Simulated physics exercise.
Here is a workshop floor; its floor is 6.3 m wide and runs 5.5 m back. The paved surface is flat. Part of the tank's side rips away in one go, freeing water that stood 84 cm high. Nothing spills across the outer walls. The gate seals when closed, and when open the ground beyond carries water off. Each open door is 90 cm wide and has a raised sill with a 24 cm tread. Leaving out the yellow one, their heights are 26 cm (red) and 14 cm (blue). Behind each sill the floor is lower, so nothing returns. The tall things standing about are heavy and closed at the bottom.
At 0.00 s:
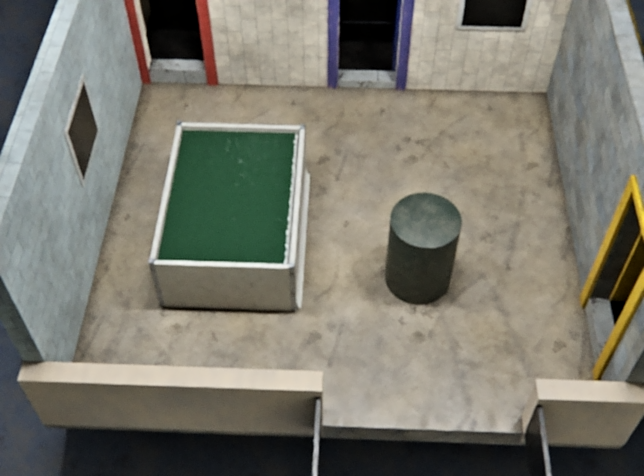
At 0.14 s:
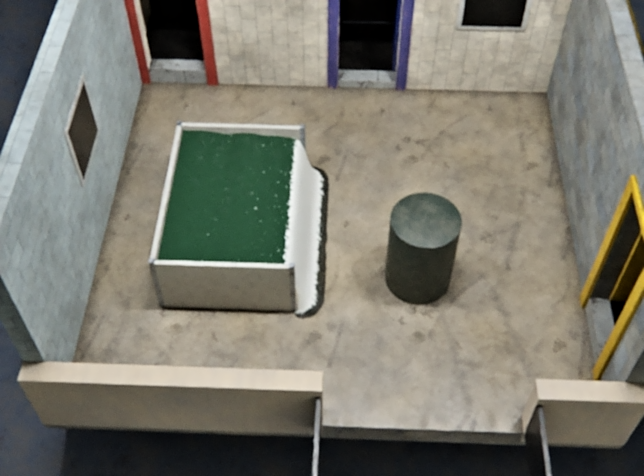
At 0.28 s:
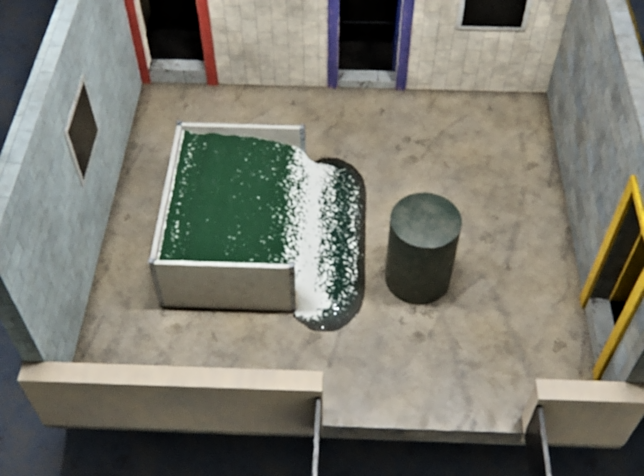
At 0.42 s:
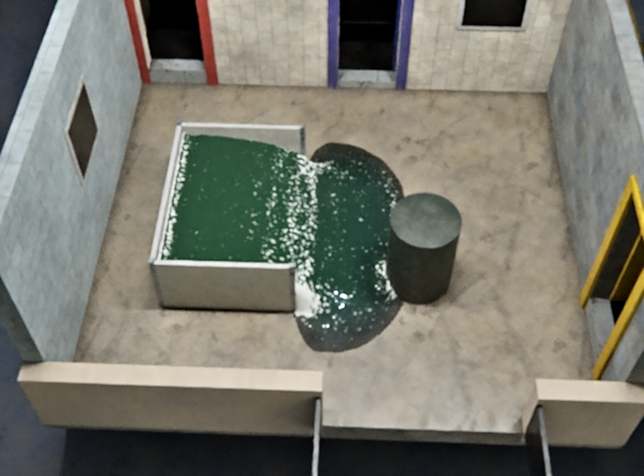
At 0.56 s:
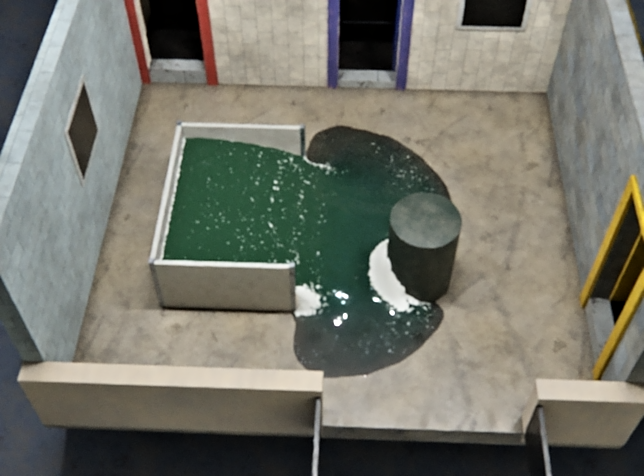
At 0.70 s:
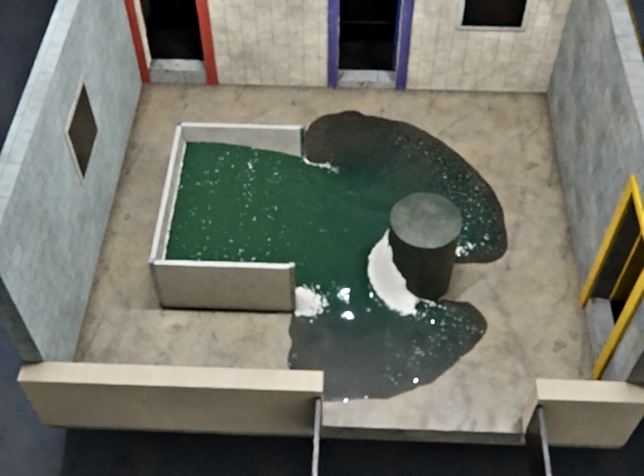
Workshop floor with green water pouring from the open right side of a tank, spreading around a dark cylinder and foaming against it.
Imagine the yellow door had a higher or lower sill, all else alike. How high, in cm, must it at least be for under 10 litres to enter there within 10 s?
At least 18 cm or so.
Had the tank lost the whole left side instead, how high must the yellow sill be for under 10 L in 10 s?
Some 18 cm.
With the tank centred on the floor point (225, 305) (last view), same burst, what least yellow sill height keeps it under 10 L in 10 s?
Then roughly 36 cm.
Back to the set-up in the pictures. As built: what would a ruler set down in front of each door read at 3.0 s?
In cm: Red 0, blue 9, yellow 13.
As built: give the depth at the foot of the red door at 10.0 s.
Roughly 9.0 cm deep.
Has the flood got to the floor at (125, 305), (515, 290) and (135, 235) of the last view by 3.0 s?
In turn: Still dry, under water, dry.
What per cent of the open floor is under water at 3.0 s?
Some 55 per cent of it.
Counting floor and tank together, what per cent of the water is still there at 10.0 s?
About 68 per cent.
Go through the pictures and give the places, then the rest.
Still water, 84 cm deep, in the tank at (232, 195); the yellow door at (612, 293) is dry, in the first frame.
The gap is at (296, 221), the front 0.3 m out at (316, 303); the back of the tank holds 84 cm, in the second frame.
The gap is at (296, 225), the front 0.8 m out at (358, 292); the back of the tank holds 78 cm, in the third frame.
Water pours out at (297, 227) and has run 1.4 m, to a hidden place; about 14 cm deep outside, 72 cm at the back, in the fourth frame.
The front is at a hidden place, 2.0 m from the gap at (297, 227); 6.0 m2 of floor is wet, 70 cm left at the back, in the fifth frame.
The front is at (499, 248), 2.7 m from the gap at (297, 228); 8.4 m2 of floor is wet, 63 cm left at the back; the yellow door at (612, 293), 4.0 m from the gap, is still 1.4 m from the nearest water, in the sixth frame.
After 1.4 s water covers 55 % of the floor, deepest (47 cm) near (372, 270); 11 cm at the yellow door, 0 litres in over its 24 cm sill.
After 3.0 s water covers 55 % of the floor, deepest (34 cm) near (534, 155); 13 cm at the yellow door, 2 litres in over its 24 cm sill.
After 10.0 s water covers 100 % of the floor, deepest (14 cm) near (84, 319); 6 cm at the yellow door, 2 litres in over its 24 cm sill.
At the yellow door as built, the water arrived by 1.2 s and peaked near 18 cm at 2.2 s.
Run again over the same 10 s with other heights there, 15 litres in over 16 cm, 4 litres over 22 cm. The limit of 10 litres is kept from about 18 cm up.
